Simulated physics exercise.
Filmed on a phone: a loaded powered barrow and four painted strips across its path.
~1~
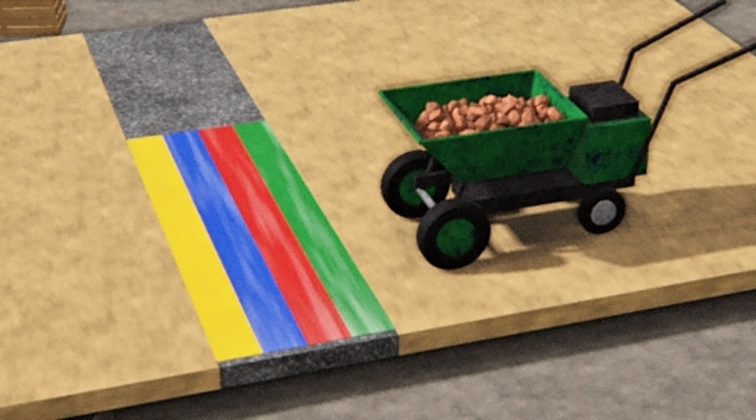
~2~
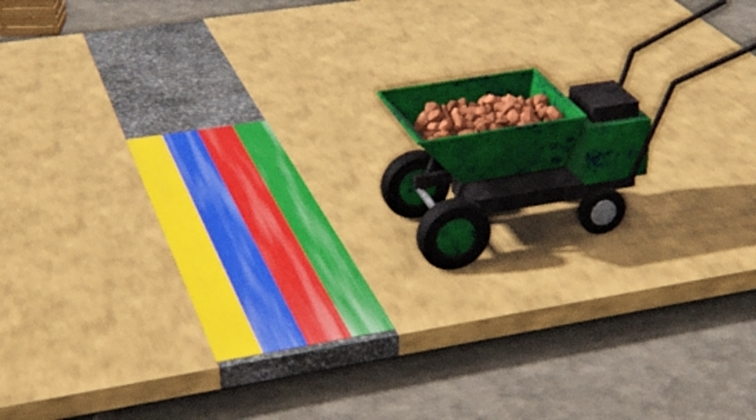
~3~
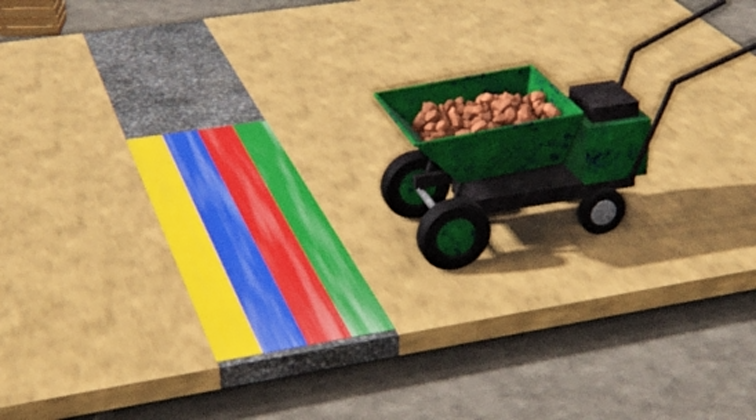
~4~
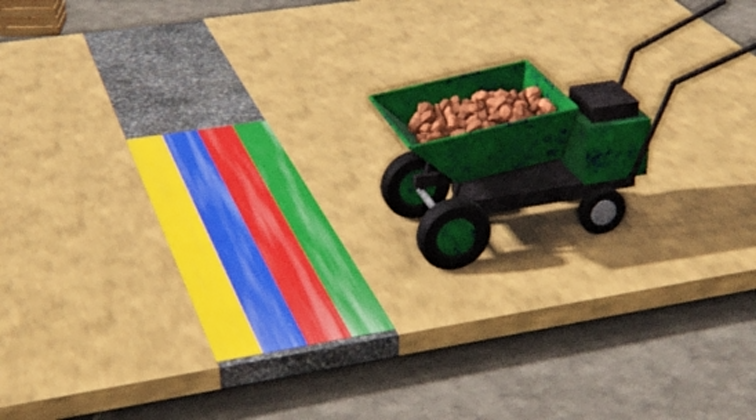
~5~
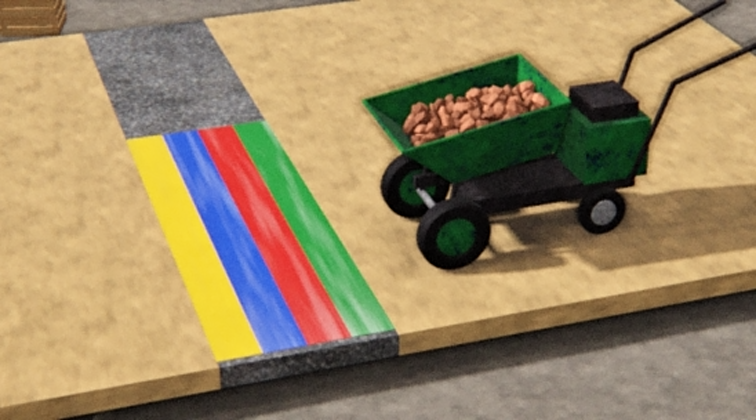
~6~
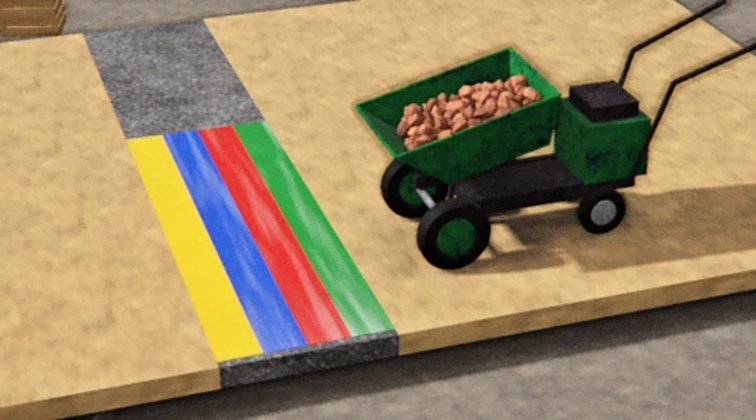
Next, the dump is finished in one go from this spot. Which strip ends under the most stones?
Most lies over the red band.
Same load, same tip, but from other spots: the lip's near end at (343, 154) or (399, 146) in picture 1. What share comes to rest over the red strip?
Near 0 % and 40 %.
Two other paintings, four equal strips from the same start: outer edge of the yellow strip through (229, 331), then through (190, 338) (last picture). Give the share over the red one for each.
Near 40 % and 40 %.
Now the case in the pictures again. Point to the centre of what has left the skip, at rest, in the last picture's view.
Near (285, 265).
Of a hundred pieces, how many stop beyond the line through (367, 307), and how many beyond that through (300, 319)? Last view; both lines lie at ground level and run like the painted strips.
About 90 and 40 per cent.
Soon after the last picture, skip tipped steeply; all in the skip.
A little later, skip tipped steeply; about two thirds in the skip; a small part over the green strip; about a quarter over the red strip; a stray few over the blue strip.
Later still, skip tipped right over; a small part in the skip; a small part over the green strip; about half over the red strip; about a quarter over the blue strip; a small part over the yellow strip; a stray few off the paint.
At rest, skip tipped right over; a small part in the skip; a small part over the green strip; about a third over the red strip; about a quarter over the blue strip; a small part over the yellow strip; a stray few off the paint.
